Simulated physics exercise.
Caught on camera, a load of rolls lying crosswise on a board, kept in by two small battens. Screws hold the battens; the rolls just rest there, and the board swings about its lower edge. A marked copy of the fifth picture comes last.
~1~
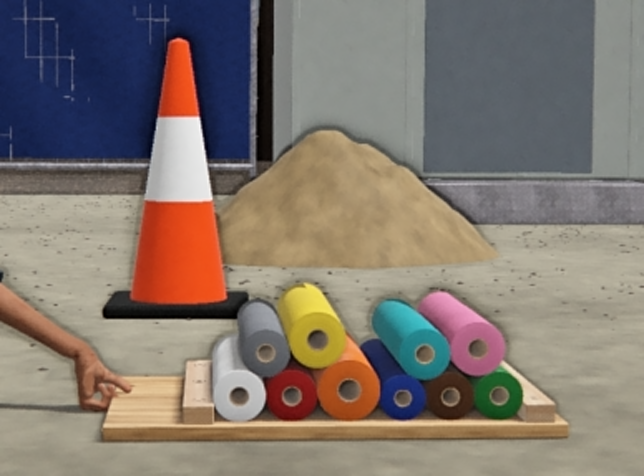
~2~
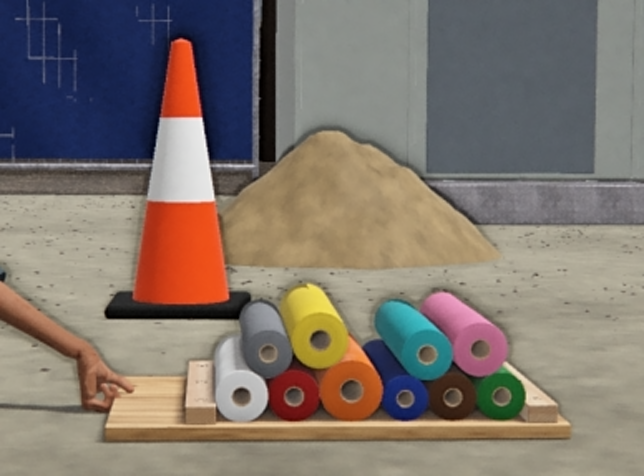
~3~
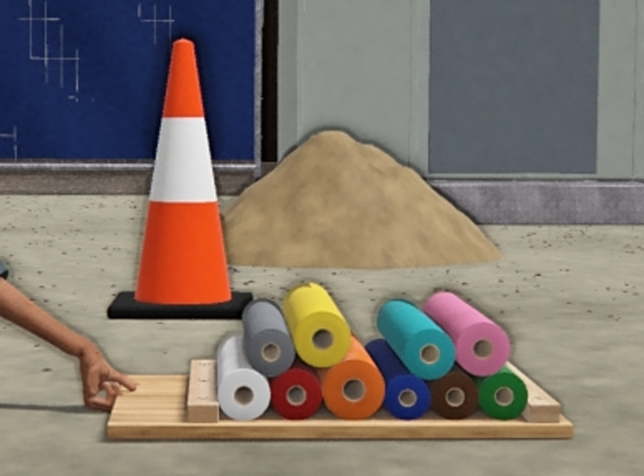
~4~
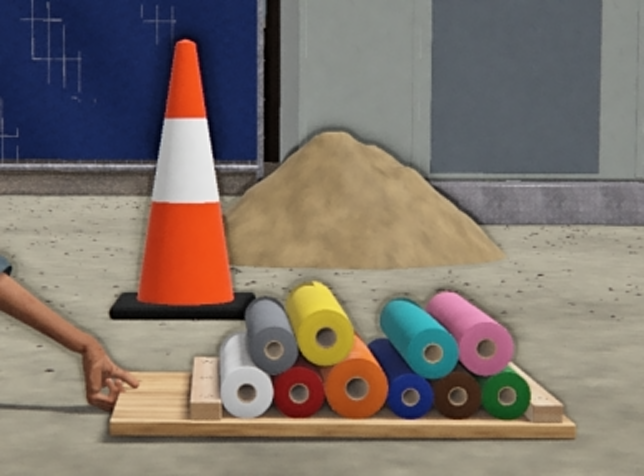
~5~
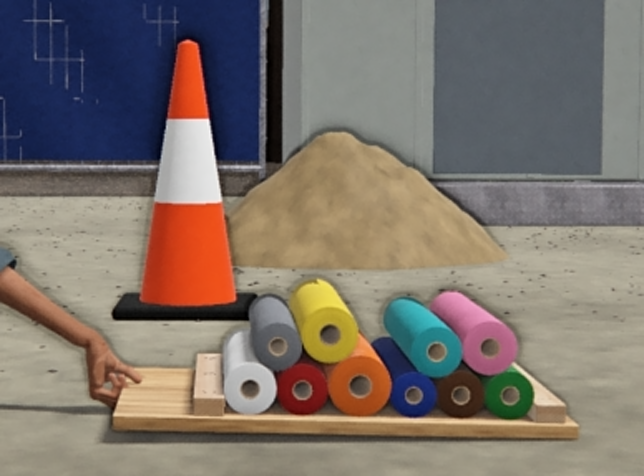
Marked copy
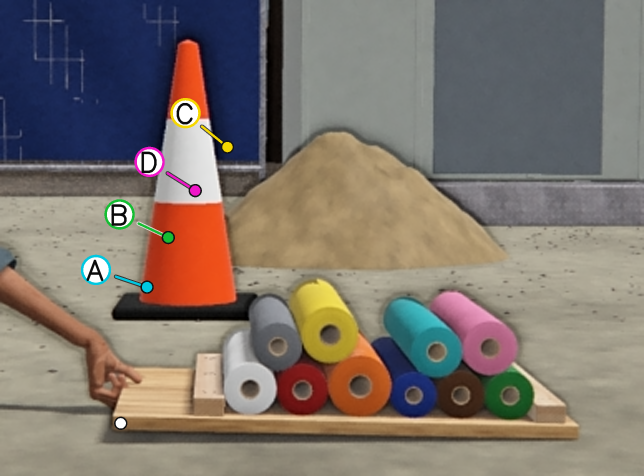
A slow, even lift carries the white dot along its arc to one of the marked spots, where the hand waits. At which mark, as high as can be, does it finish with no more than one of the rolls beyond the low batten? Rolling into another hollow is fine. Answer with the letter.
The last mark within the limit is B.
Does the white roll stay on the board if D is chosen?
The white roll: Yes.
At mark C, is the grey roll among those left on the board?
The grey roll: No.
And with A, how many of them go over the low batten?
With A, none.
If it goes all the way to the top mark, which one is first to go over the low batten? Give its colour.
First is the pink one.
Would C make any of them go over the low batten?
Yes, at C.
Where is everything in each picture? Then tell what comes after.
The first picture shows red roll (292, 396); orange roll (349, 390); blue roll (403, 398).
The second picture shows blue roll (405, 399); brown roll (452, 397).
The third picture shows board (331, 396); white roll (244, 395); grey roll (271, 352); pink roll (482, 349).
The fourth picture shows board (334, 394); white roll (247, 393); red roll (299, 393); brown roll (458, 396).
The fifth picture shows board (337, 392); white roll (250, 389); red roll (302, 390).
On the marked copy, A at (147, 287); B at (168, 238); C at (228, 147); D at (195, 191); the white dot at (121, 423).
Taking B. A third of the way, board at 16°.
Two thirds of the way, board at 25°.
When it is over, board at 25°, one over the low batten (pink).
As for the rest, A none over the low batten; C four over the low batten (turquoise, grey, pink, yellow); D four over the low batten (turquoise, grey, pink, yellow).
